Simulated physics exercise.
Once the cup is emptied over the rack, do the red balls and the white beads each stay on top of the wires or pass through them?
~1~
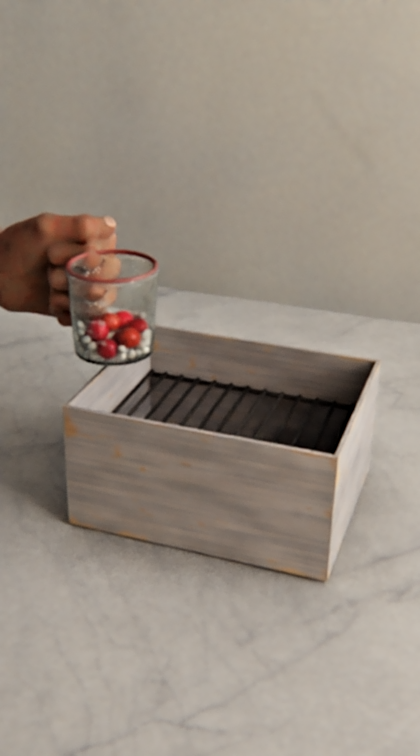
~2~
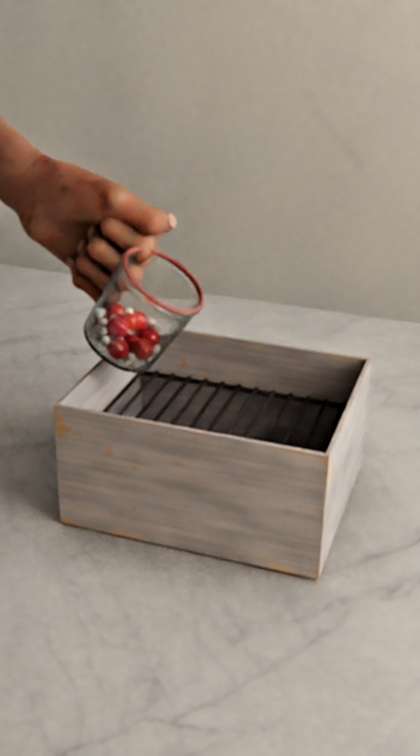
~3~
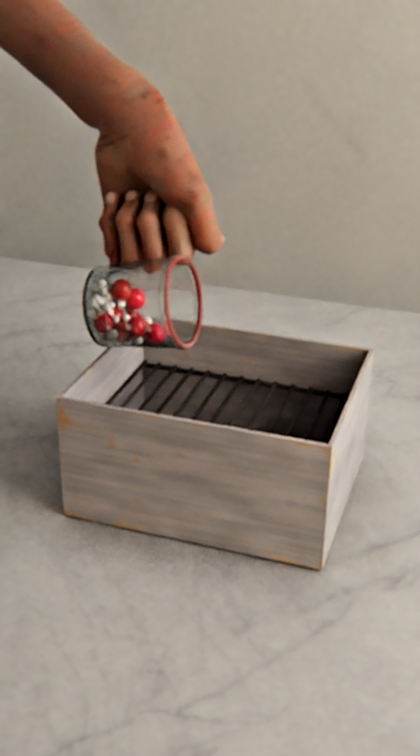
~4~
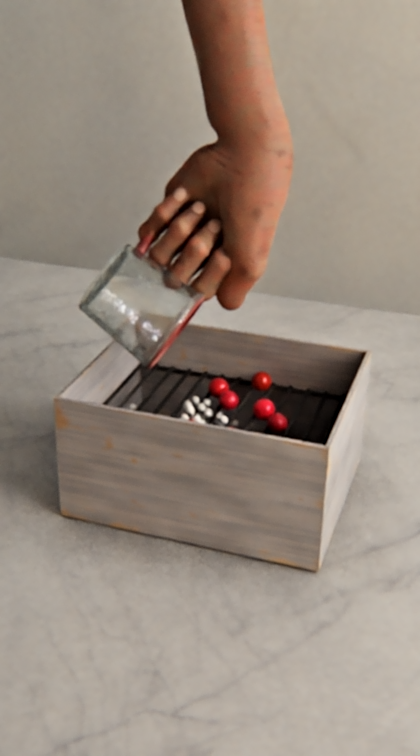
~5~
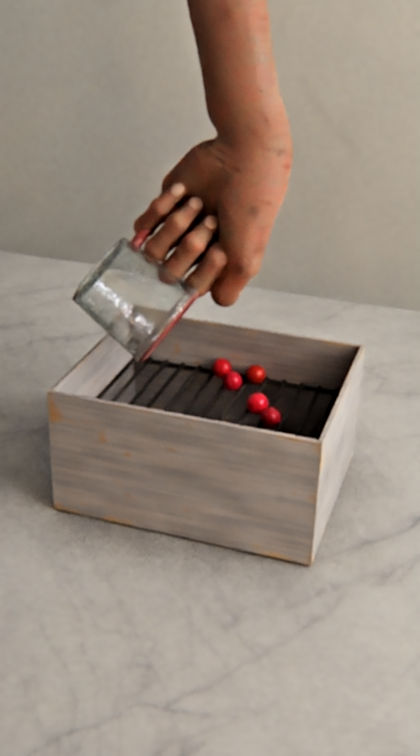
The red balls stay on top of the wires. The white beads pass through the rack and drop out of sight.
